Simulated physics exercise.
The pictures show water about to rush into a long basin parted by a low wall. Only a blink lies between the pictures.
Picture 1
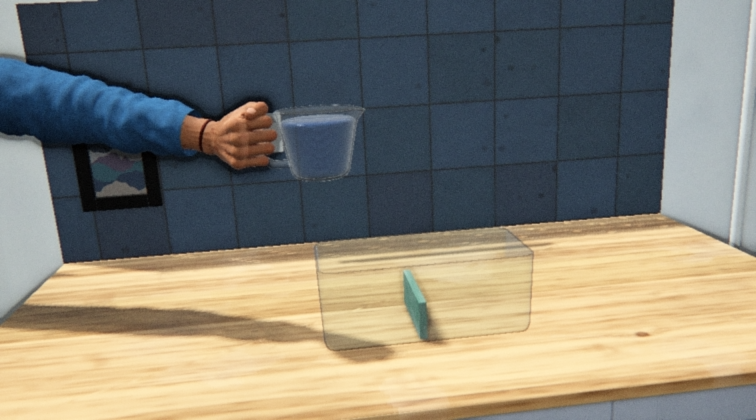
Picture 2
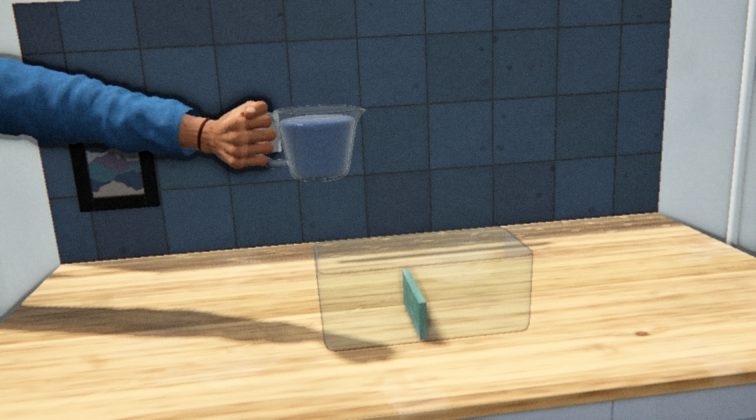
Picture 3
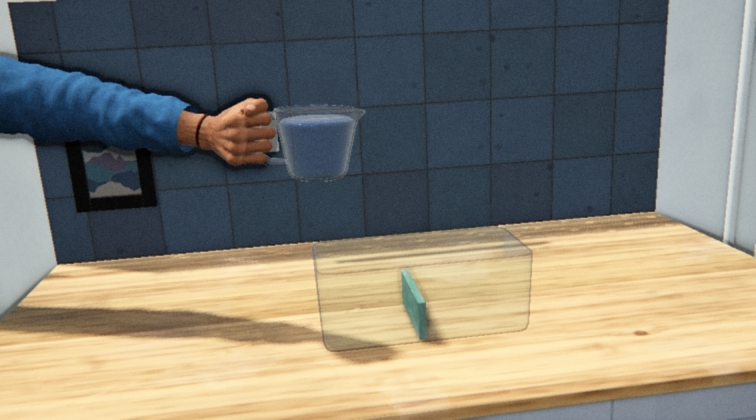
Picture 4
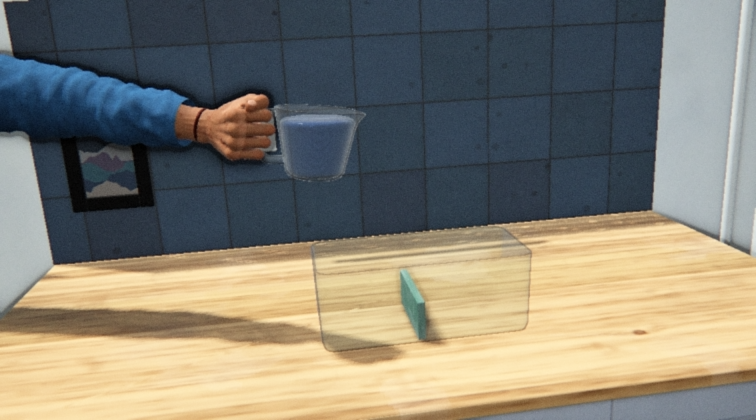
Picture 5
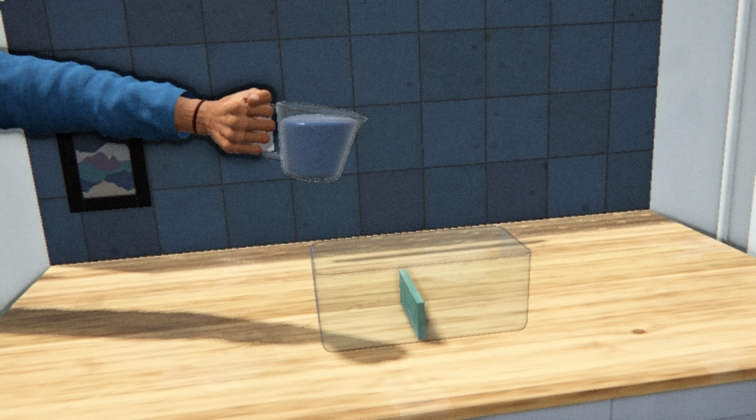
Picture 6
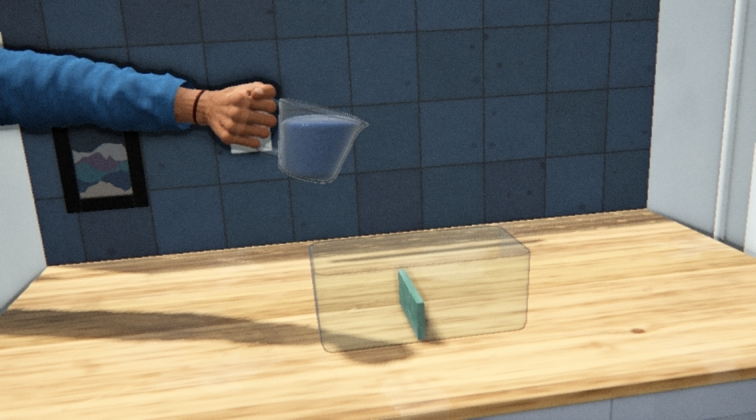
At first, a hand in a blue sleeve holds a clear jug of blue liquid upright above a see-through basin with a low green wall inside, on a wooden counter. Then the hand gradually tilts the jug to the right, while the liquid's surface stays roughly level and the basin remains still.
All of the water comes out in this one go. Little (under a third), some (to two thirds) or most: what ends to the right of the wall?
It comes to from a third to two thirds.
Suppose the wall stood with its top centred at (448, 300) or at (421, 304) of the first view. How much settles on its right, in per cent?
The first gives 10 %, the second 45 %.
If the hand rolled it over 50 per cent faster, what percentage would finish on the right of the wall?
About 35 per cent.
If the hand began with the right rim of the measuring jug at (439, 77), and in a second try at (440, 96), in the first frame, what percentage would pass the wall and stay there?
About 80 and 90 per cent.
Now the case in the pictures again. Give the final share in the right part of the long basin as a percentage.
It comes to 50 per cent or so.
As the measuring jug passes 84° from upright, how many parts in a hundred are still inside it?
About 50 per cent.
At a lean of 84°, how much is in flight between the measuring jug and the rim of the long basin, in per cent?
Close to 35 per cent.
A moment on, the measuring jug is tipped on its side and 49 per cent is still to pour, 1 is left of the wall and 13 right of it.
Next, the measuring jug is tipped right over and 3 per cent is still to pour, 40 is left of the wall and 46 right of it.
Then the measuring jug is tipped right over and 0 per cent is still to pour, 51 is left of the wall and 47 right of it.
Later the measuring jug is tipped right over and 0 per cent is still to pour, 51 is left of the wall and 48 right of it.
At rest 51 per cent lies left of the wall, 48 right of it and 1 outside.
